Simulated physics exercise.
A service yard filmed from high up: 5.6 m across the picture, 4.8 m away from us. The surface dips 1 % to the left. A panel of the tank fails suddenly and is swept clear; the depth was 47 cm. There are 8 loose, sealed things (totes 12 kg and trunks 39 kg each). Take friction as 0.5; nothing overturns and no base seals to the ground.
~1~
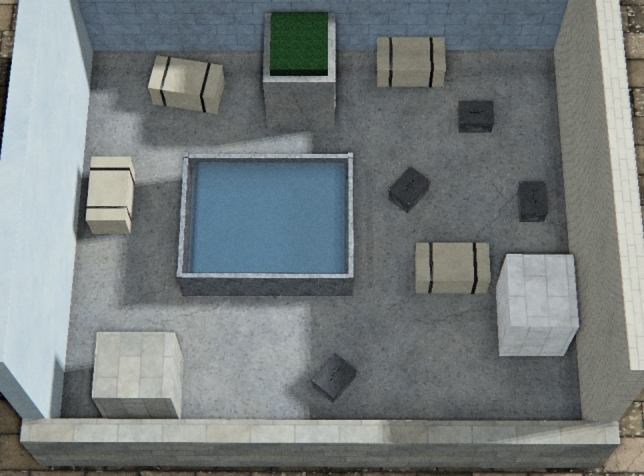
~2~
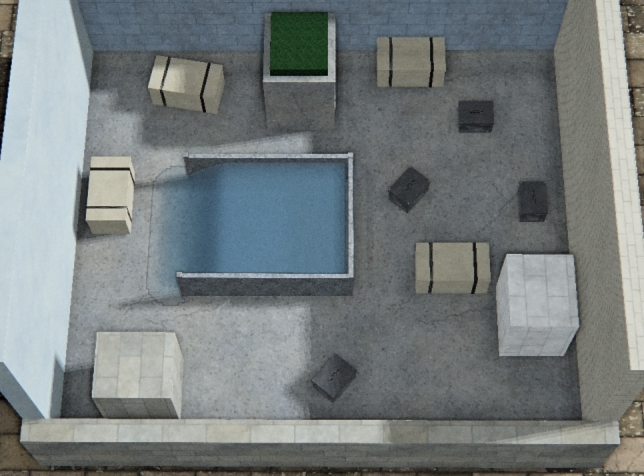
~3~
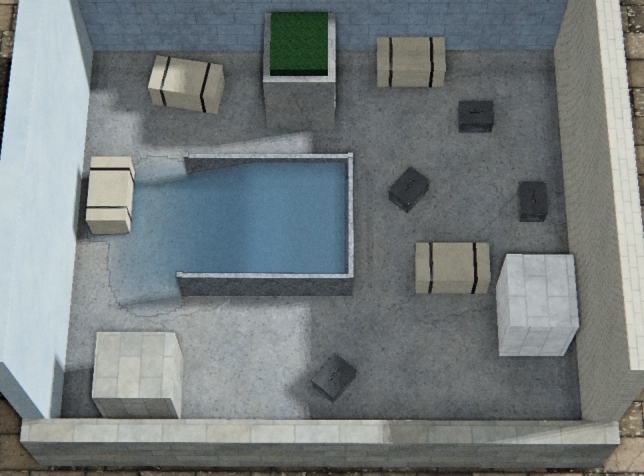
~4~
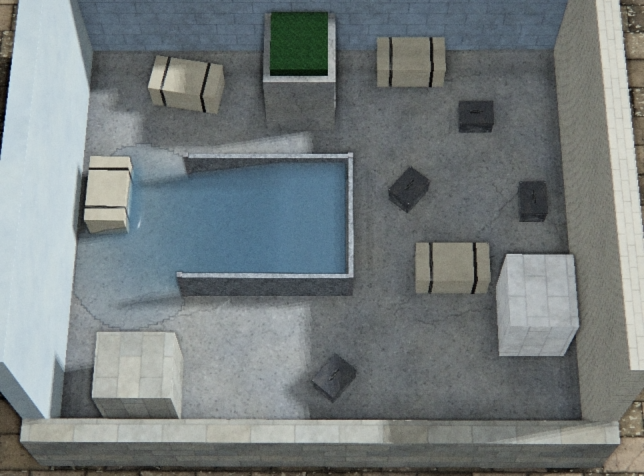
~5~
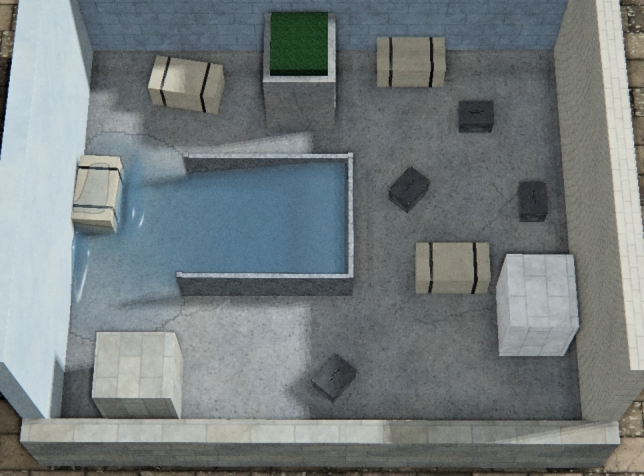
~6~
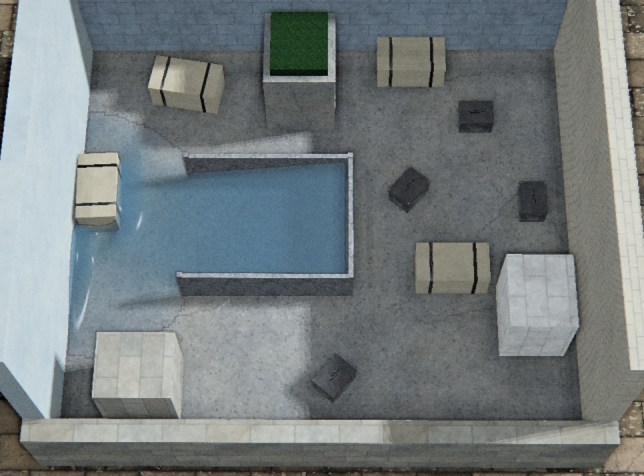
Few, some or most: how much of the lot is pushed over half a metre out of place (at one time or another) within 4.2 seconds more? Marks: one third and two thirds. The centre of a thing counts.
That comes to under a third.
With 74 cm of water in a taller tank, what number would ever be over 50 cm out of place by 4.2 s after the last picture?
In that case 3 of them.
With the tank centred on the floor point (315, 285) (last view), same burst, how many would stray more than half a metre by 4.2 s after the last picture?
Then 2.
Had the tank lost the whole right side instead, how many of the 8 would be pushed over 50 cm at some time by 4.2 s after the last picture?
Then 4.
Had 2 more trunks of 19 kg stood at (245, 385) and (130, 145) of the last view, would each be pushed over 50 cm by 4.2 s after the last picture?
In that order: Short of it, more.
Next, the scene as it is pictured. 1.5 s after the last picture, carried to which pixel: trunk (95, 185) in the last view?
Near (111, 114).
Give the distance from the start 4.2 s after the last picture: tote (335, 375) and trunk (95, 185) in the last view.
In turn: 0 cm, 150 cm.
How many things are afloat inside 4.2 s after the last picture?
I count 1.
Then, 0.4 s after the last picture 0 of 8 are over 50 cm from their spots; 0 afloat.
Then, 1.5 s after the last picture 1 of 8 are over 50 cm from their spots; 1 afloat.
Then, 2.8 s after the last picture 1 of 8 are over 50 cm from their spots; 1 afloat.
Then, 4.2 s after the last picture 1 of 8 are over 50 cm from their spots, and 2 have been at some point; 1 afloat.
